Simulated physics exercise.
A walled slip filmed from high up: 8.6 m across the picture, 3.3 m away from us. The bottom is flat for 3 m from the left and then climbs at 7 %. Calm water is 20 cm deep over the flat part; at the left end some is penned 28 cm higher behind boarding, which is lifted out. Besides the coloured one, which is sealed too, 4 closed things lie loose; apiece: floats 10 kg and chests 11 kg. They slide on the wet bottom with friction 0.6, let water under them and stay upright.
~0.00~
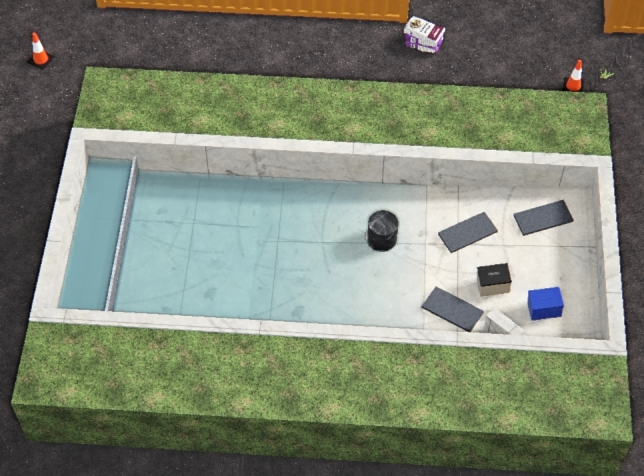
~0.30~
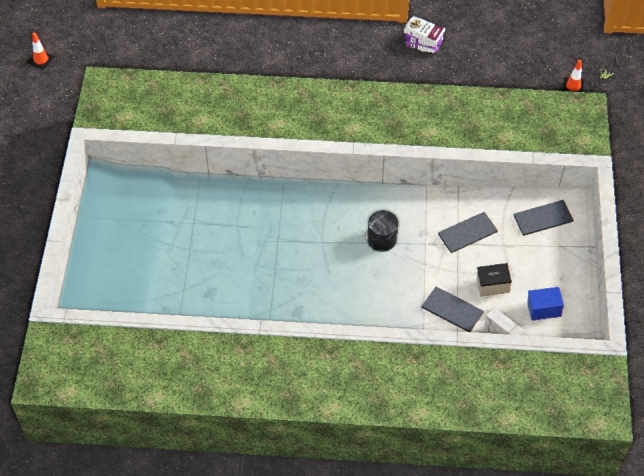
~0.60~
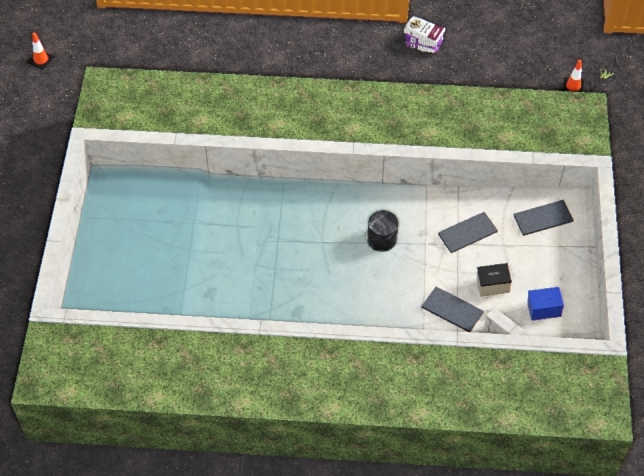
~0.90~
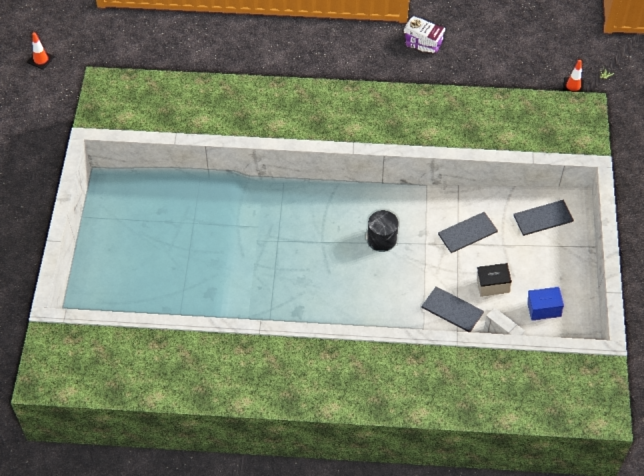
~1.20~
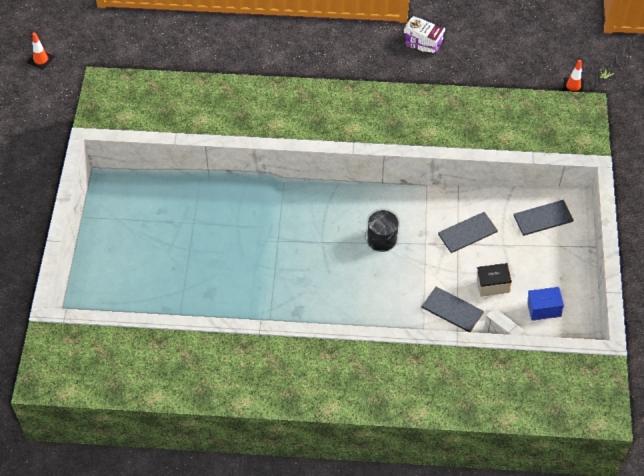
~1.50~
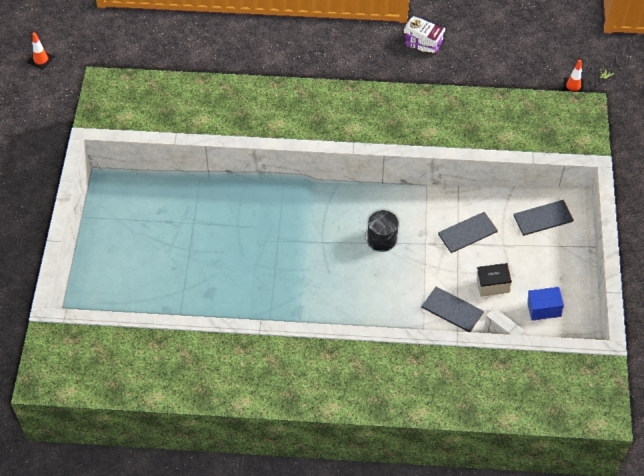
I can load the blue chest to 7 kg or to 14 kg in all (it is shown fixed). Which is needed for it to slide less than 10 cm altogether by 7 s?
For it, the smaller load will do.
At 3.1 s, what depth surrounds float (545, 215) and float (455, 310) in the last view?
Roughly 0 and 6 cm.
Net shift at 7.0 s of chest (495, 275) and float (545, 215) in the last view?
In turn: 5 cm, 140 cm.
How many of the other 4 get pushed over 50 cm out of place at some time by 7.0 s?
3 of them.
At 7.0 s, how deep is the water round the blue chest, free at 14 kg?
About 2 cm.
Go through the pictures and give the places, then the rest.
The blue chest at (548, 298), on the bottom; 19.0 m2 under water; 0 of 5 have shifted, in the first frame.
The blue chest at (548, 298) rests on the ground; 19.0 m2 under water; 0 of 5 have shifted, in the second frame.
The blue chest at (548, 298), on the bottom; 19.0 m2 under water; 0 of 5 have shifted, in the third frame.
The blue chest at (548, 298), on the bottom; water covers 19.0 m2; 0 of 5 have shifted, in the fourth frame.
The blue chest at (548, 298) rests on the ground; 19.0 m2 under water; 0 of 5 have shifted, in the fifth frame.
The blue chest at (548, 298) rests on the ground; water covers 19.0 m2; 0 of 5 have shifted, in the sixth frame.
After 2.1 s the blue chest would be 0 cm from its start with 7 kg and 0 cm from its start with 14 kg; 0 cm of water round it then.
After 3.1 s the blue chest would be 0 cm from its start with 7 kg and 0 cm from its start with 14 kg; 0 cm of water round it then.
After 4.9 s the blue chest would be 0 cm from its start with 7 kg and 0 cm from its start with 14 kg; 1 cm of water round it then.
After 7.0 s the blue chest would be 0 cm from its start with 7 kg and 0 cm from its start with 14 kg; 2 cm of water round it then.
